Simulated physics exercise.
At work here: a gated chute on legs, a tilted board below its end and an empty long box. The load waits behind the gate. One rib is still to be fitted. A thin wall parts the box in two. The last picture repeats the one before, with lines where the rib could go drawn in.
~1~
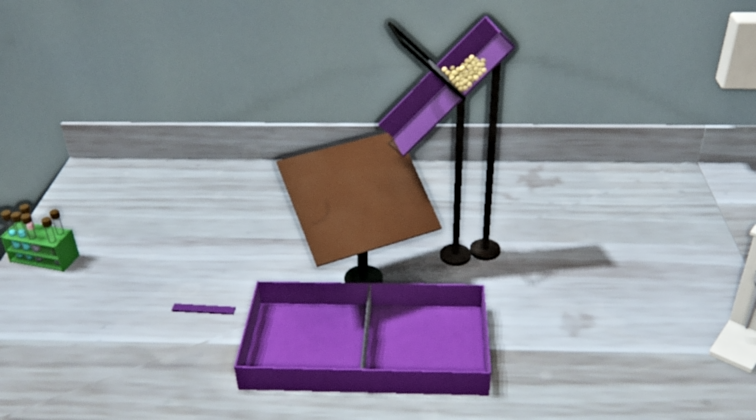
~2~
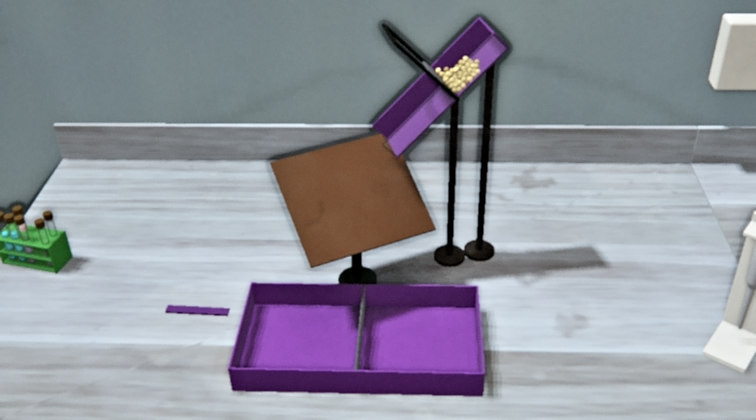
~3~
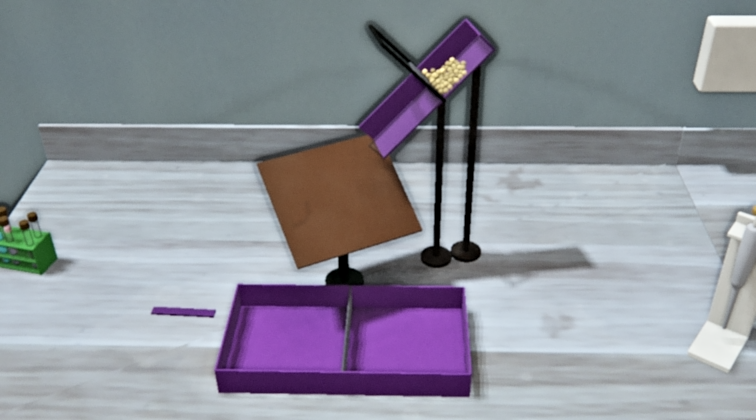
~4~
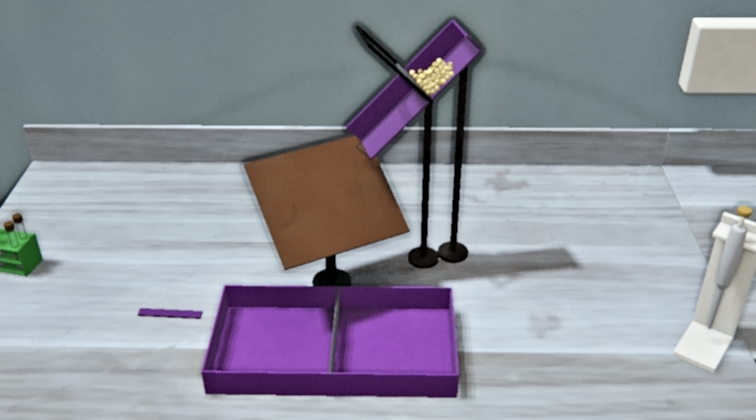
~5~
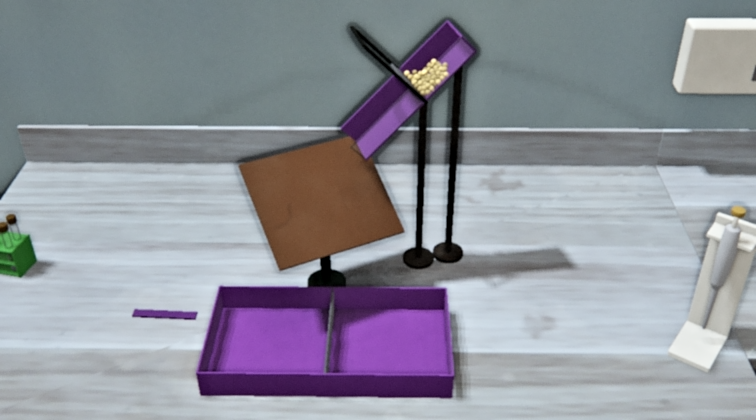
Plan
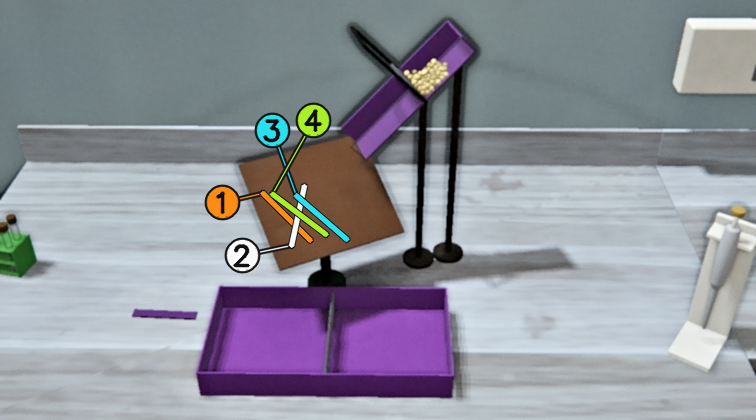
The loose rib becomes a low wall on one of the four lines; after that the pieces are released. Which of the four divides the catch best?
2 beats the others.
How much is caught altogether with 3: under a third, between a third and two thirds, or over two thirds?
Over two thirds.
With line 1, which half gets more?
The right half.
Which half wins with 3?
More lands on the right.
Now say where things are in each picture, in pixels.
The first frame shows load behind the gate near (465, 77), soya beans; lip of the chute near (398, 147), sloping fairly steeply.
The second frame shows middle of the board near (354, 196), tilted fairly steeply; middle of its low edge near (376, 248); of its high edge near (333, 146).
The third frame shows front corners of the box near (215, 370) and (471, 374); front end of its middle wall near (342, 372); gate still shut near (418, 73).
The fourth frame shows middle of the load near (433, 81); lip near (366, 150).
The fifth frame shows middle of the load near (427, 81); lip near (361, 150).
On the marked copy, line 1 from (262, 193) to (310, 240); line 2 from (304, 186) to (291, 245); line 3 from (296, 195) to (346, 239); line 4 from (272, 194) to (326, 234).
With 1, of what is caught, only a few in the left half, all but a few in the right.
With 2, of what is caught, close to two thirds in the left half, close to a third in the right.
With 3, of what is caught, only a few in the left half, all but a few in the right.
With 4, of what is caught, only a few in the left half, all but a few in the right.
